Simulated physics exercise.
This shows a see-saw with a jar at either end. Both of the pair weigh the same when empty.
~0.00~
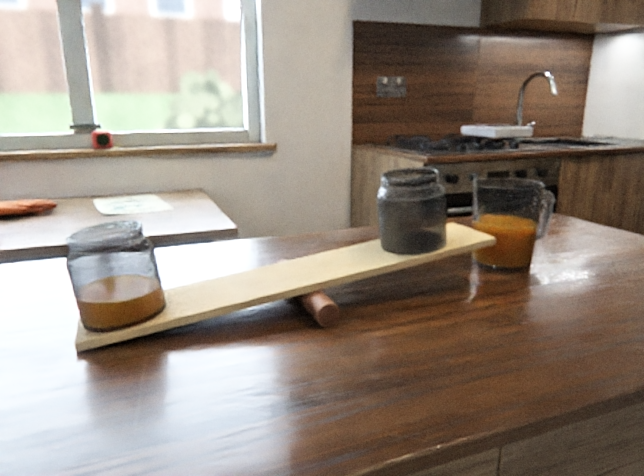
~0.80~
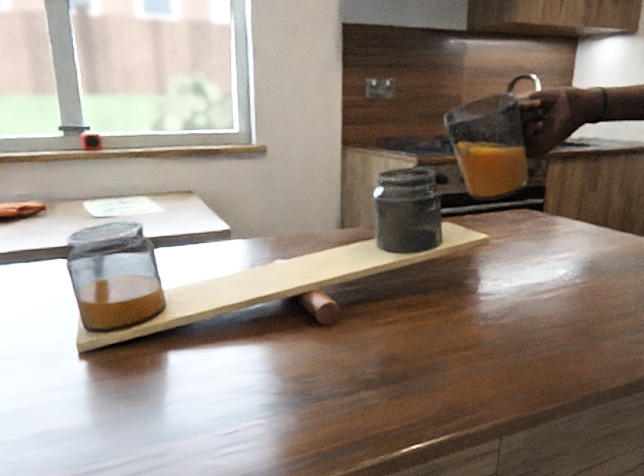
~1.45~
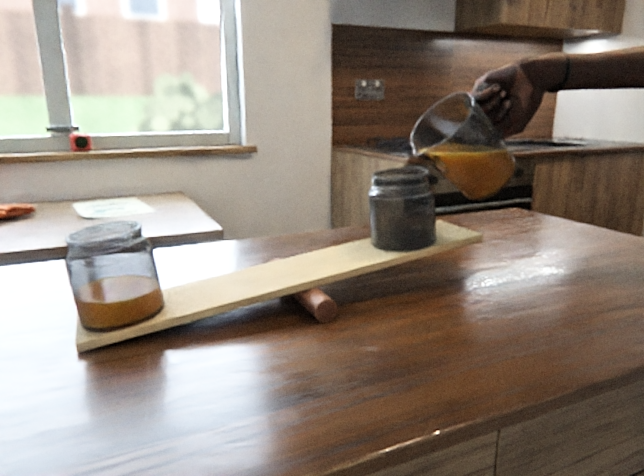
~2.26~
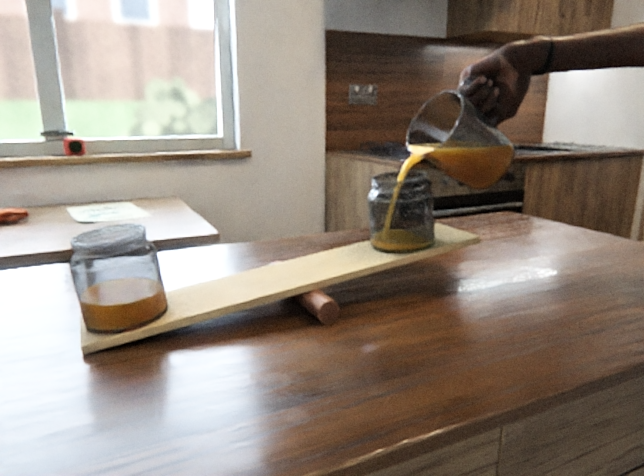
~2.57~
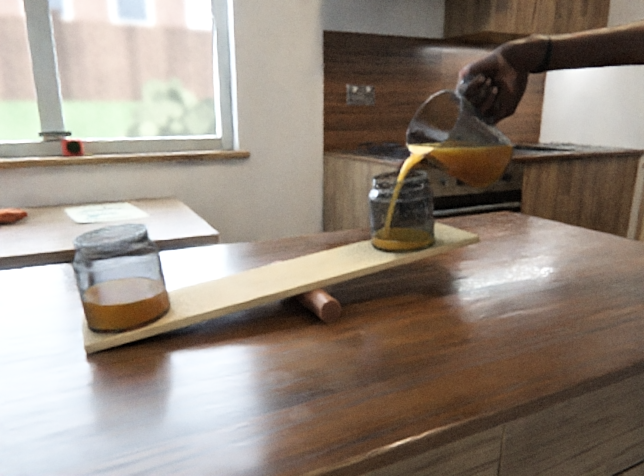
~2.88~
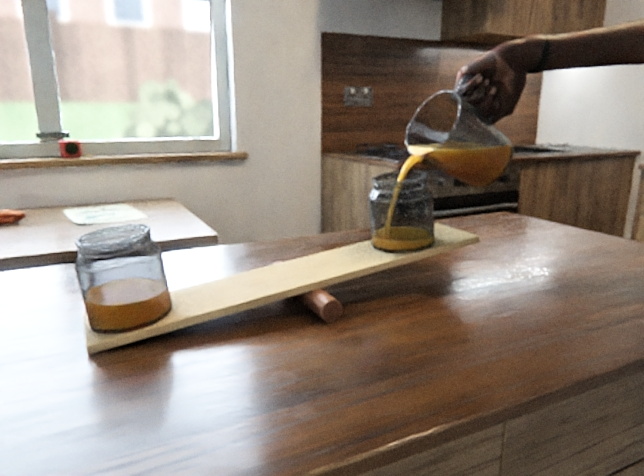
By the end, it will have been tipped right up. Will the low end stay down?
No, it rises.
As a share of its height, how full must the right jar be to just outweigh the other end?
Around 40 per cent of its height.
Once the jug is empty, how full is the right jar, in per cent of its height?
Near 65 in a hundred.
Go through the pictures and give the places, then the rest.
In the first picture, nothing is moving yet; jug (505, 221) about half full; right jar (411, 207) empty, raised; left jar (115, 270) about a quarter full, on the low side.
In the second picture, the jug is picked up; rolling pin (325, 311); right jar (407, 206) empty.
In the third picture, the jug leans over the right jar; jug (465, 149) tipped 50° with all of its load; right jar (401, 205) empty.
In the fourth picture, the orange juice is flowing; rolling pin (326, 310); right jar nearly empty, surface at (403, 238); left jar about a quarter full, surface at (122, 291).
In the fifth picture, the orange juice is flowing; jug (460, 142) tipped 60° with nearly all of its load; right jar (401, 208) nearly empty.
In the sixth picture, the orange juice is flowing; rolling pin (329, 309); right jar nearly empty, surface at (402, 234); left jar about a quarter full, surface at (126, 291).
By 6.2 s, the right jar is about a third full; the board leans as before.
By 8.7 s, the right jar is about half full; the board has swung over, and that end is down.
By 11.2 s, the right jar is about two thirds full; the board has swung over, and that end is down.
